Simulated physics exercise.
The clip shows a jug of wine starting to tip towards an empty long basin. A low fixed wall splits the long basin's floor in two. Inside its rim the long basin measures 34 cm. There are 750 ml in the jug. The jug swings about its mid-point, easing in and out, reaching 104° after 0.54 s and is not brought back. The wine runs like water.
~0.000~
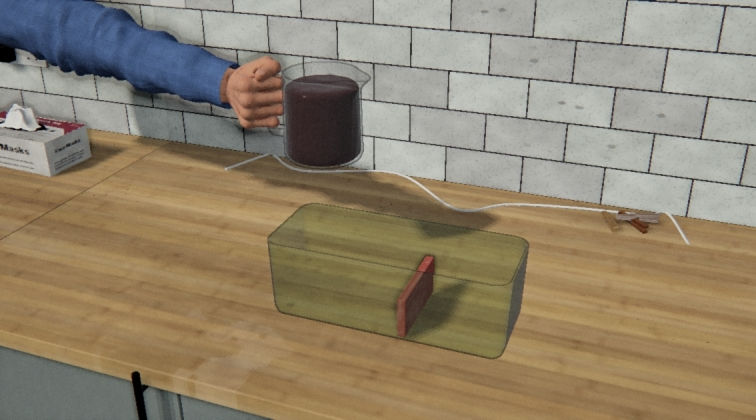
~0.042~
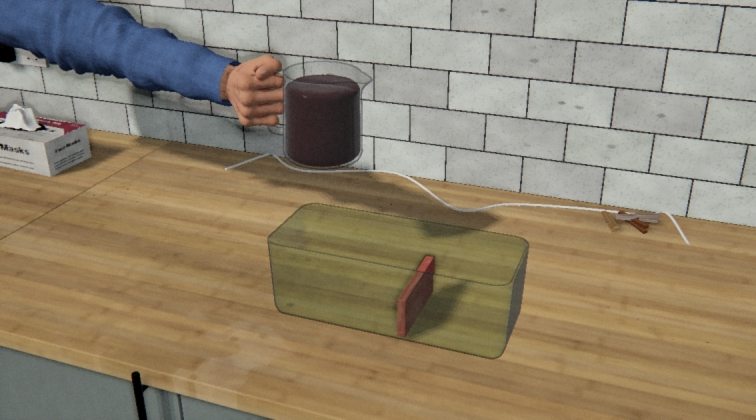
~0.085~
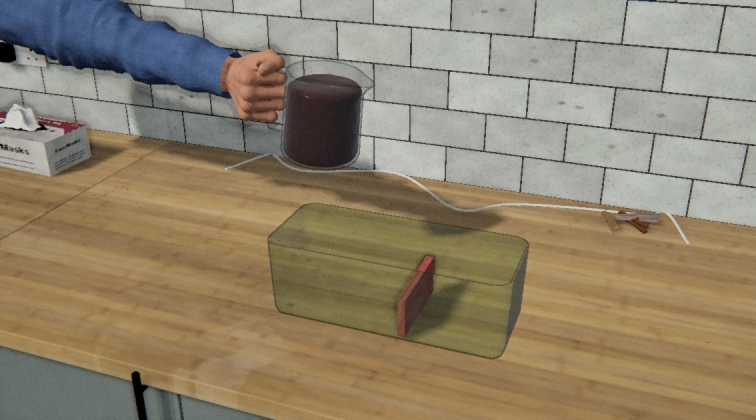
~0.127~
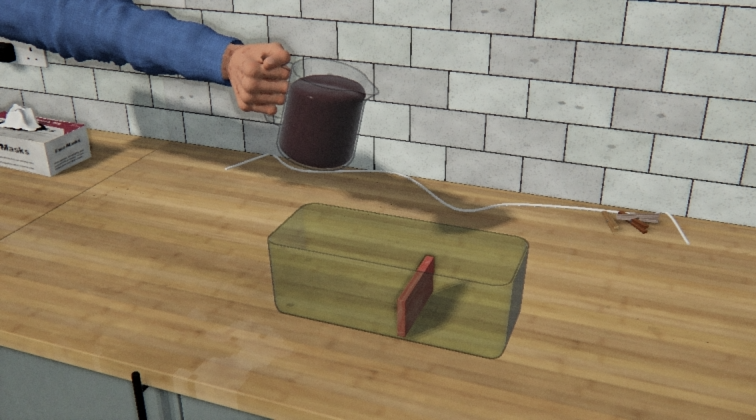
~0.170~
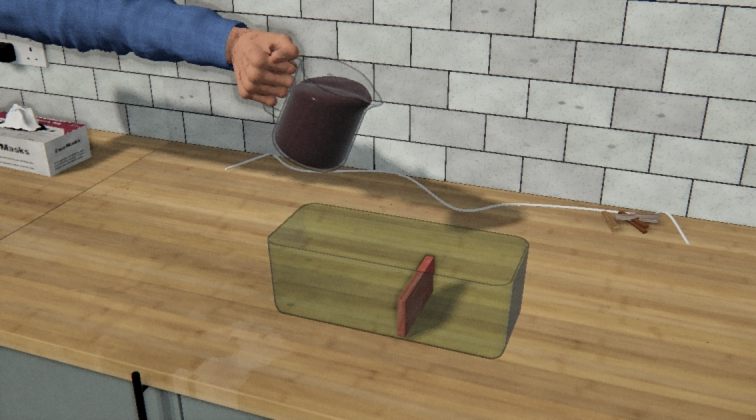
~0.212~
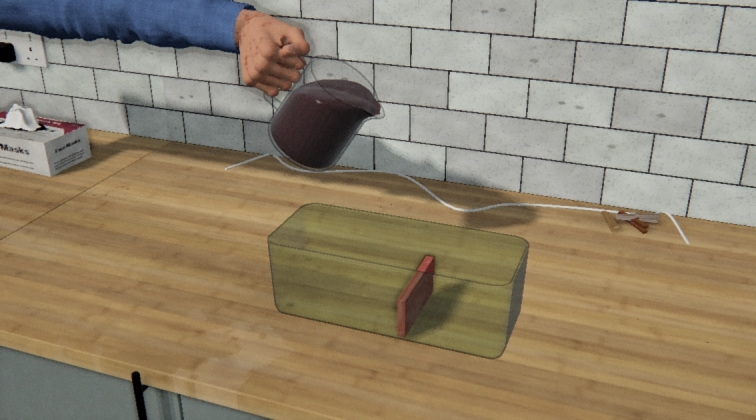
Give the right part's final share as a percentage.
The far part has some 54 per cent.
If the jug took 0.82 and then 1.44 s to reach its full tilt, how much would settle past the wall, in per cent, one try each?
In turn about 60 and 65 per cent.
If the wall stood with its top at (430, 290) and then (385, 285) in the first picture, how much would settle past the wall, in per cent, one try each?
In turn about 30 and 90 per cent.
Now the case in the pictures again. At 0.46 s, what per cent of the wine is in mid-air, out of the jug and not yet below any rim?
Some 32 per cent.
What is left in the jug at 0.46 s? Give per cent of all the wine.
Some 58 per cent.
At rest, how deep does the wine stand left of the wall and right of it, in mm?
Some 14 mm on the left and 24 mm on the right.
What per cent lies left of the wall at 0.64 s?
Some 22 per cent.
After 0.46 s the tilt is 98° and 57 per cent is still to pour, 1 is left of the wall and 11 right of it.
After 0.64 s the tilt is 104° and 18 per cent is still to pour, 21 is left of the wall and 39 right of it.
After 0.83 s the tilt is 104° and 5 per cent is still to pour, 34 is left of the wall and 53 right of it.
After 1.04 s the tilt is 104° and 1 per cent is still to pour, 42 is left of the wall and 54 right of it.
In the end 44 per cent lies left of the wall, 54 right of it and 2 outside.
